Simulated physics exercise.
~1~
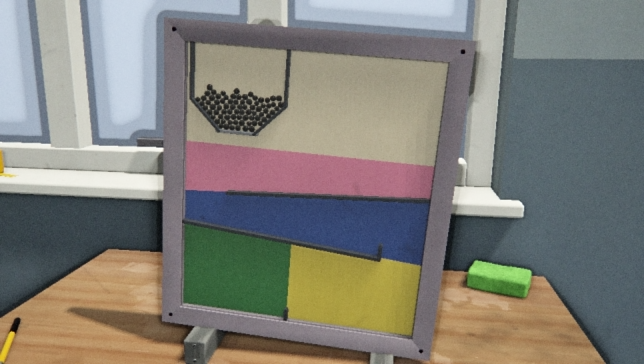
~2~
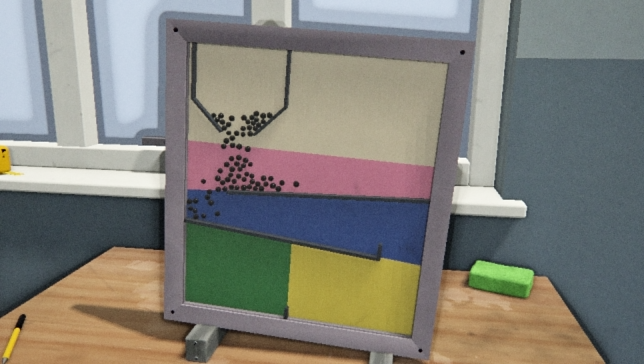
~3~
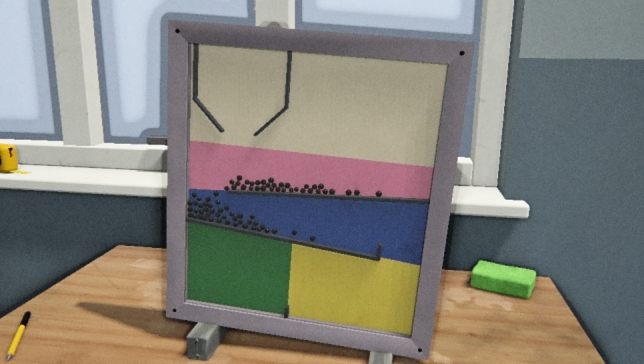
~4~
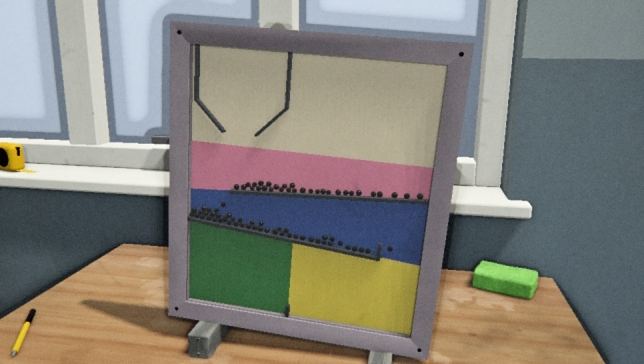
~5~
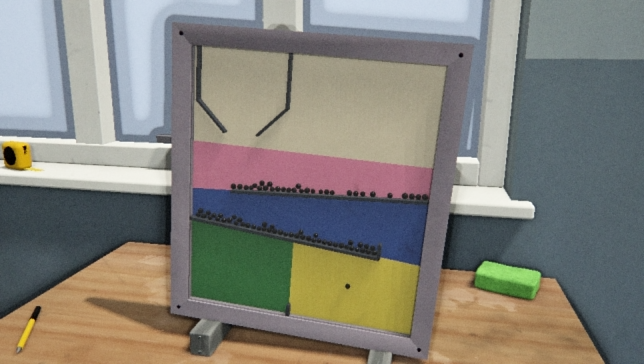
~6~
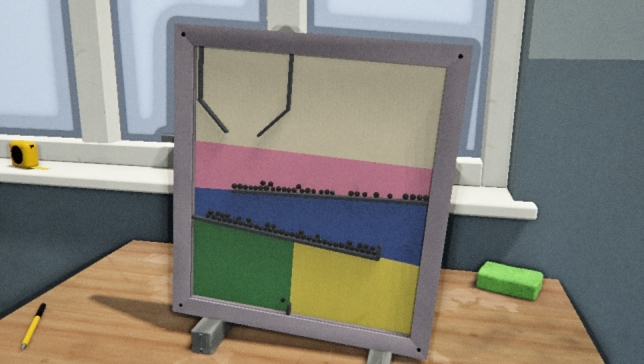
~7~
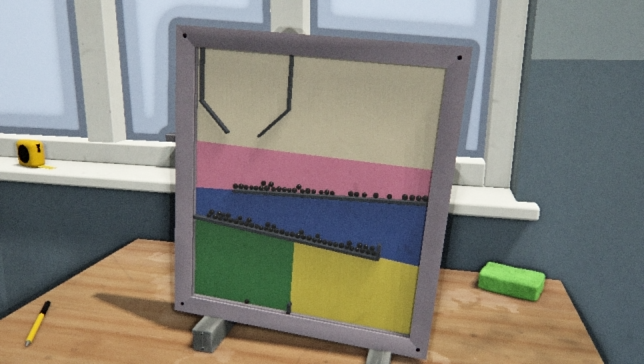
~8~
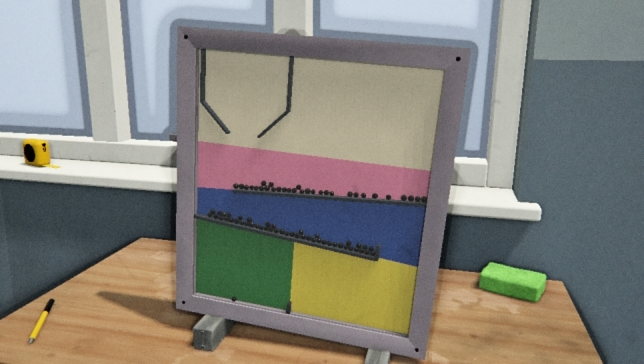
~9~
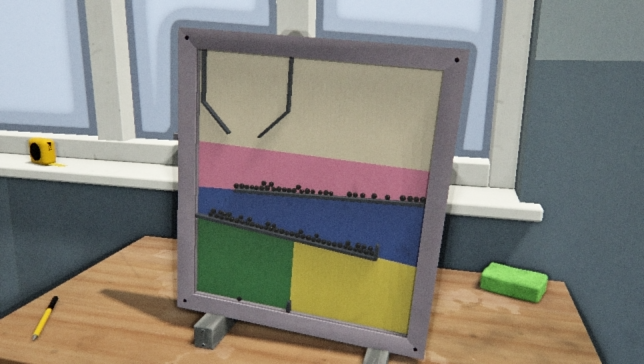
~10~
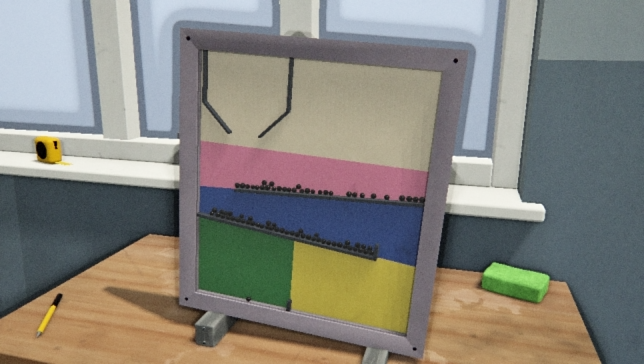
Black beads poured out of a hopper inside an upright framed case, spilling onto two dark ledges and rolling rightward along them, before nearly all settled in rows across the pink and blue sections, with only a stray bead or so dropping below.
